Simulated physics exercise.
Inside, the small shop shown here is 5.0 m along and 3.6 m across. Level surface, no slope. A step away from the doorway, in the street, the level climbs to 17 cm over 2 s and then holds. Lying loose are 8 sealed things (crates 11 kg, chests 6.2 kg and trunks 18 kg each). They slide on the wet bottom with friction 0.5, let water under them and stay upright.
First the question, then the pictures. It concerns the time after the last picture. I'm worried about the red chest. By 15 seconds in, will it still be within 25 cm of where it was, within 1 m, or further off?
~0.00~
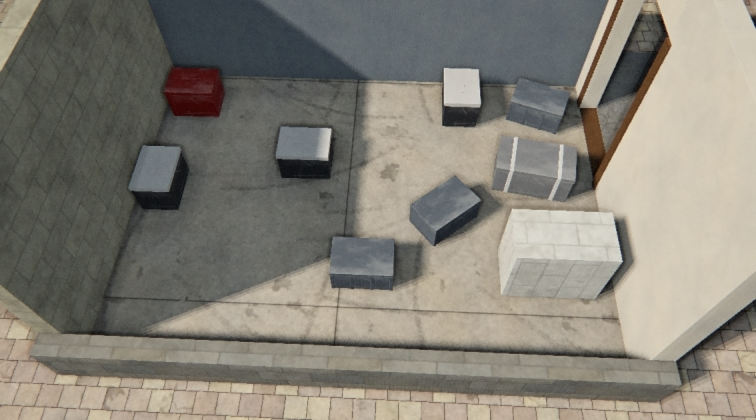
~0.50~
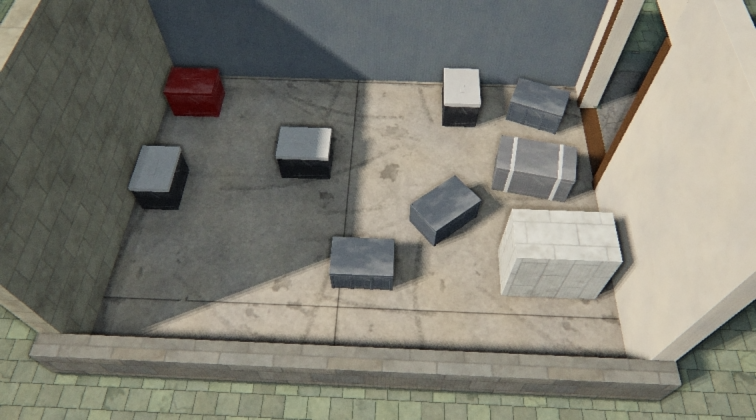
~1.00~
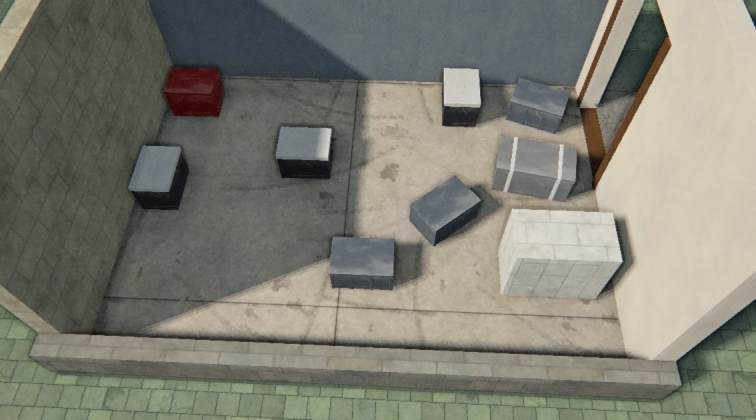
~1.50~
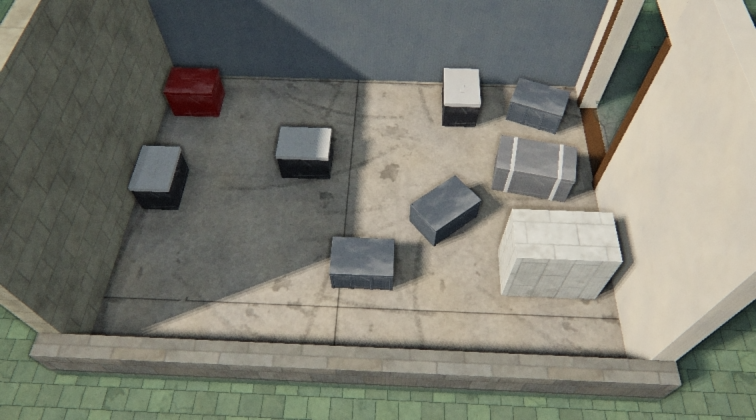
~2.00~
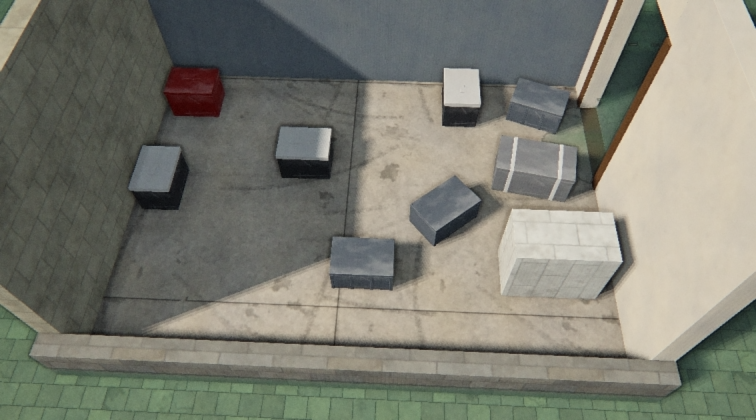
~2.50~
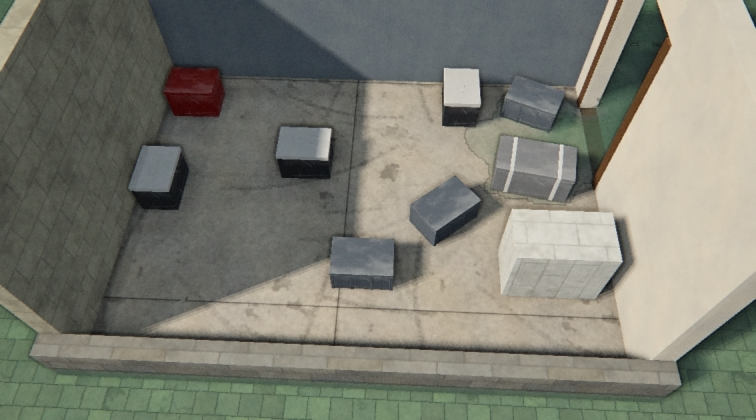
It is left well away.
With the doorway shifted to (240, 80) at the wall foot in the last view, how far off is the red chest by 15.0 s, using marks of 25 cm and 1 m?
As for the red chest, it winds up a long way off.
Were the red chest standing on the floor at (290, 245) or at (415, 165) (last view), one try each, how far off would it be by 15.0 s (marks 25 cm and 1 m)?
Taking them in order, it is swept well off and then it is swept well off.
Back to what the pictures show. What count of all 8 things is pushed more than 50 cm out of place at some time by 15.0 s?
Answer: 7.
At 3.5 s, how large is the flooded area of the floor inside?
Some 4.5 m2 of it.
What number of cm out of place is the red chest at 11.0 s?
150 cm or so by then.
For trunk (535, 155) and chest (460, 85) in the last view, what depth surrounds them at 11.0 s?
First roughly 3 cm, second roughly 8 cm.
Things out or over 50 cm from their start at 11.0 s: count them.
That would be 6.
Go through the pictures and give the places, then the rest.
The red chest at (191, 80), on the bottom; water covers 0.0 m2; 0 of 8 have shifted, in the first picture.
The red chest at (191, 80), on the bottom; 0.0 m2 under water; 0 of 8 have shifted, in the second picture.
The red chest at (191, 80) rests on the ground; water covers 0.0 m2; 0 of 8 have shifted, in the third picture.
The red chest at (191, 80), on the bottom; water covers 0.0 m2; 0 of 8 have shifted, in the fourth picture.
The red chest at (191, 80), on the bottom; water covers 0.3 m2; 0 of 8 have shifted, in the fifth picture.
The red chest at (191, 80) rests on the ground; water covers 0.9 m2; 1 of 8 have shifted, in the sixth picture.
After 3.5 s the red chest is near (191, 80), 0.0 m from its start, aground; 0 afloat.
After 6.8 s the red chest is near (179, 79), 0.1 m from its start, afloat; 4 afloat.
After 11.0 s the red chest is near (147, 188), 1.6 m from its start, afloat; 5 afloat.
After 15.0 s the red chest is near (283, 260), 2.7 m from its start, afloat; 8 afloat.
